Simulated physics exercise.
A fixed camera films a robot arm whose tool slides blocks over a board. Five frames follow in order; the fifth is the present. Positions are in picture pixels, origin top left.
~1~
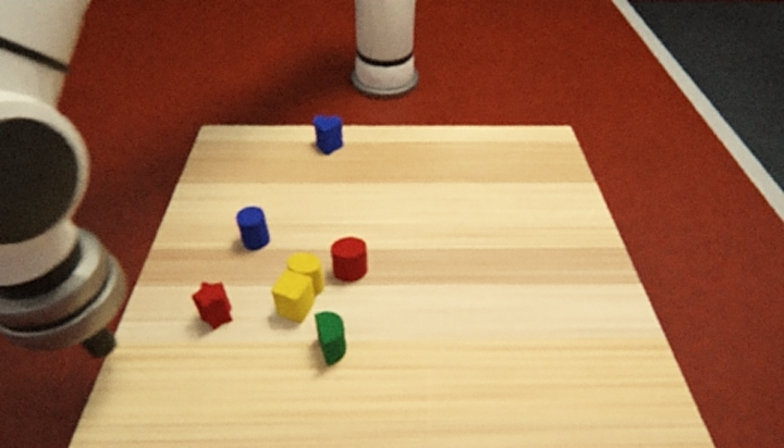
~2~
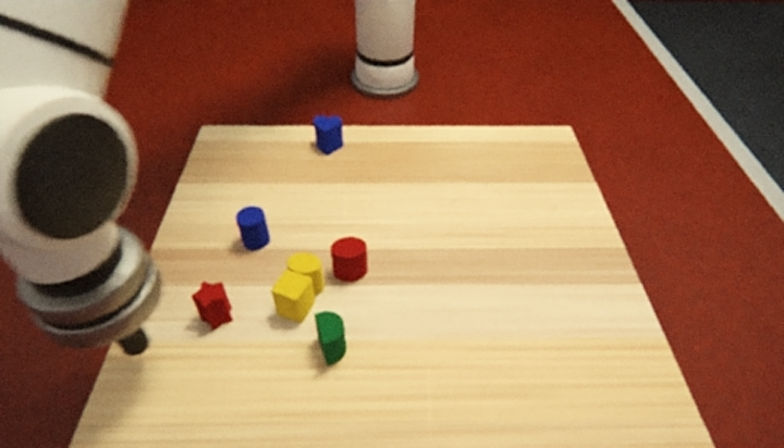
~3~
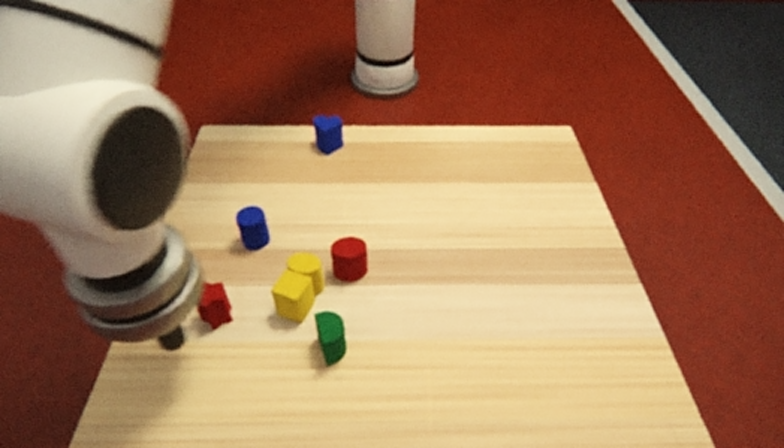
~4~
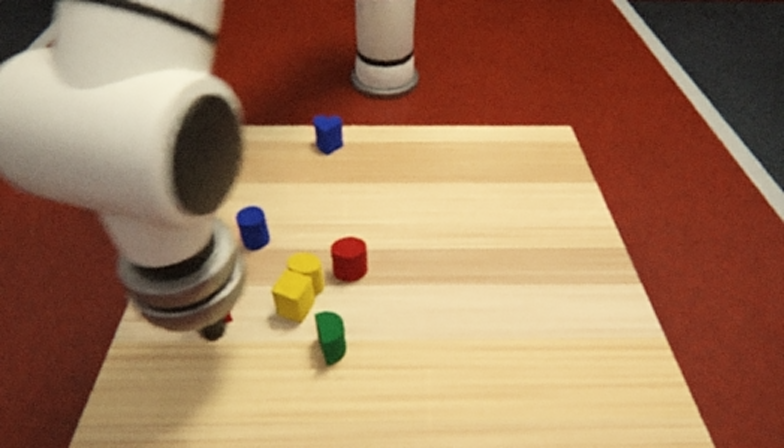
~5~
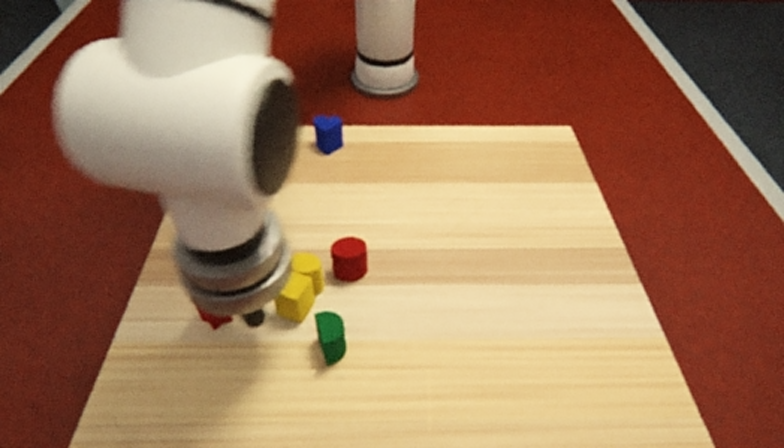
A white robotic arm moves rightward from the left edge across a light wooden board, passing over a red star-shaped block toward the yellow blocks, while the scattered blue, red, yellow and green blocks show little or no movement.
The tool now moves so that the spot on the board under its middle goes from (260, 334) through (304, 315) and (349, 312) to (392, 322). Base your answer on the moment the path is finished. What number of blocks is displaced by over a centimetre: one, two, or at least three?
Two will move.
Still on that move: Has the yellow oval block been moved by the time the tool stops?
Yes - that is the case.
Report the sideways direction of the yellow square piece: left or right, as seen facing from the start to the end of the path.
Pushed left.
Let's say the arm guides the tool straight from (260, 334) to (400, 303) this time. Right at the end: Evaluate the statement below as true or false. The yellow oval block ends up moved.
Verdict: True.
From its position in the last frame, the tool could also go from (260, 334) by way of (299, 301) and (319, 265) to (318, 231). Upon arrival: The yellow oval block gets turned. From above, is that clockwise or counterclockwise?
Prediction: Clockwise.
On the path given first. One third of the way, tool at (301, 300); yellow square piece at (314, 270), turned 20° anticlockwise; yellow oval block at (315, 249), turned 15° anticlockwise.
Two thirds of the way, tool at (348, 297); yellow square piece at (325, 265), turned 45° anticlockwise; yellow oval block at (317, 245), turned 25° anticlockwise; red oval block at (351, 243), turned 20° clockwise.
At the end, tool at (392, 307); yellow square piece at (325, 265), turned 45° anticlockwise; yellow oval block at (317, 245), turned 25° anticlockwise; green D-shaped block in place; red oval block at (351, 243), turned 20° clockwise.
